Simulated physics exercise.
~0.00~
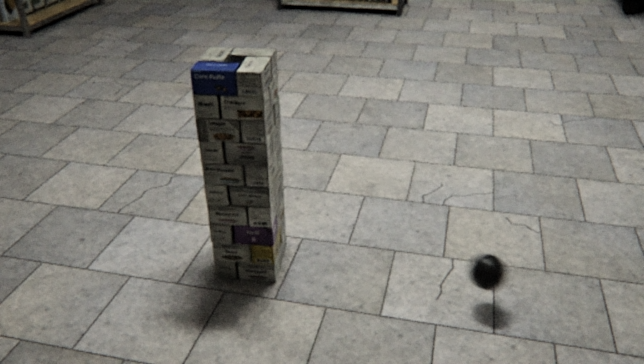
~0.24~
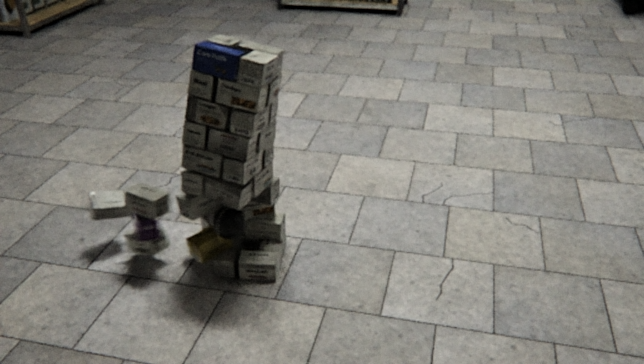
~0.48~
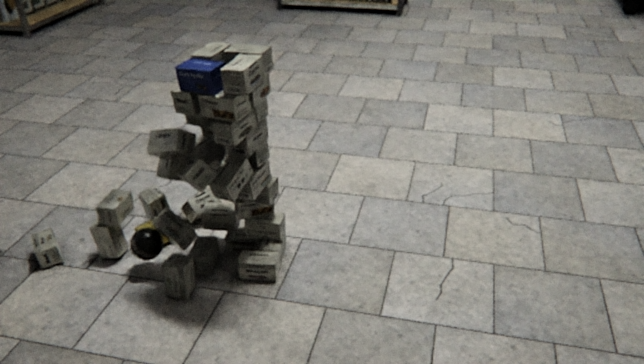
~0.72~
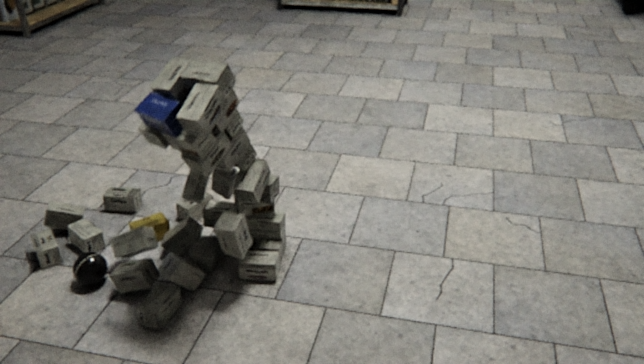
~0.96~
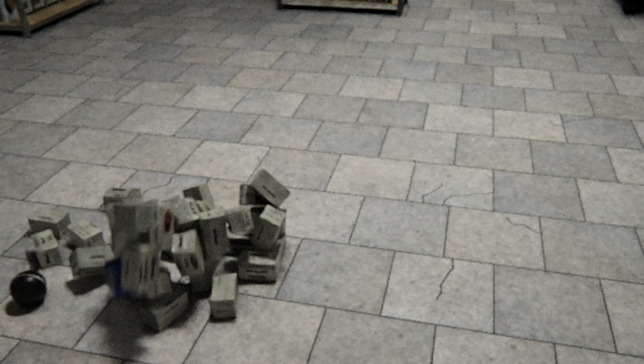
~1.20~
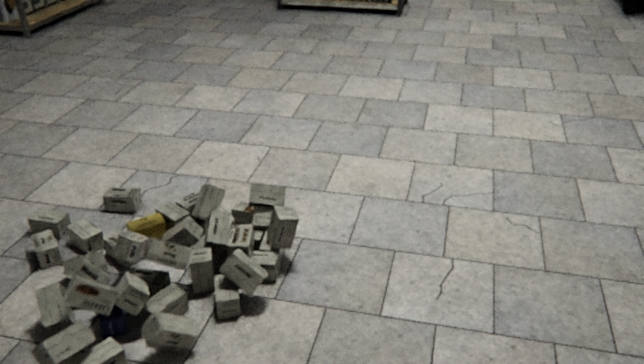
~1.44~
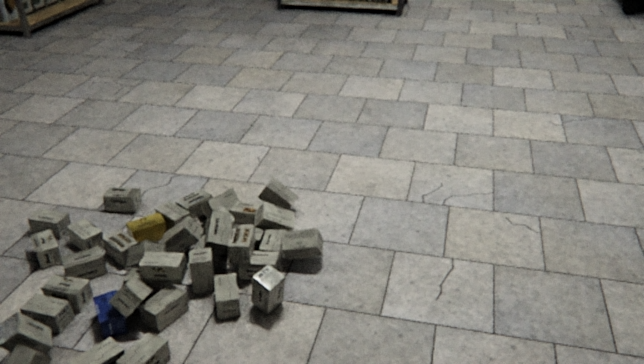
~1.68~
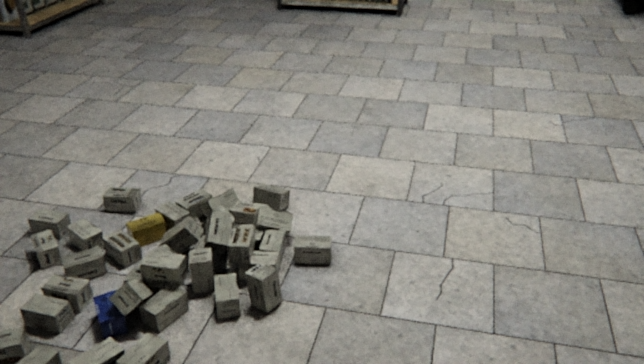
A dark ball smashing through the base of a tall packet tower, which buckles leftward and collapses into a scattered heap.
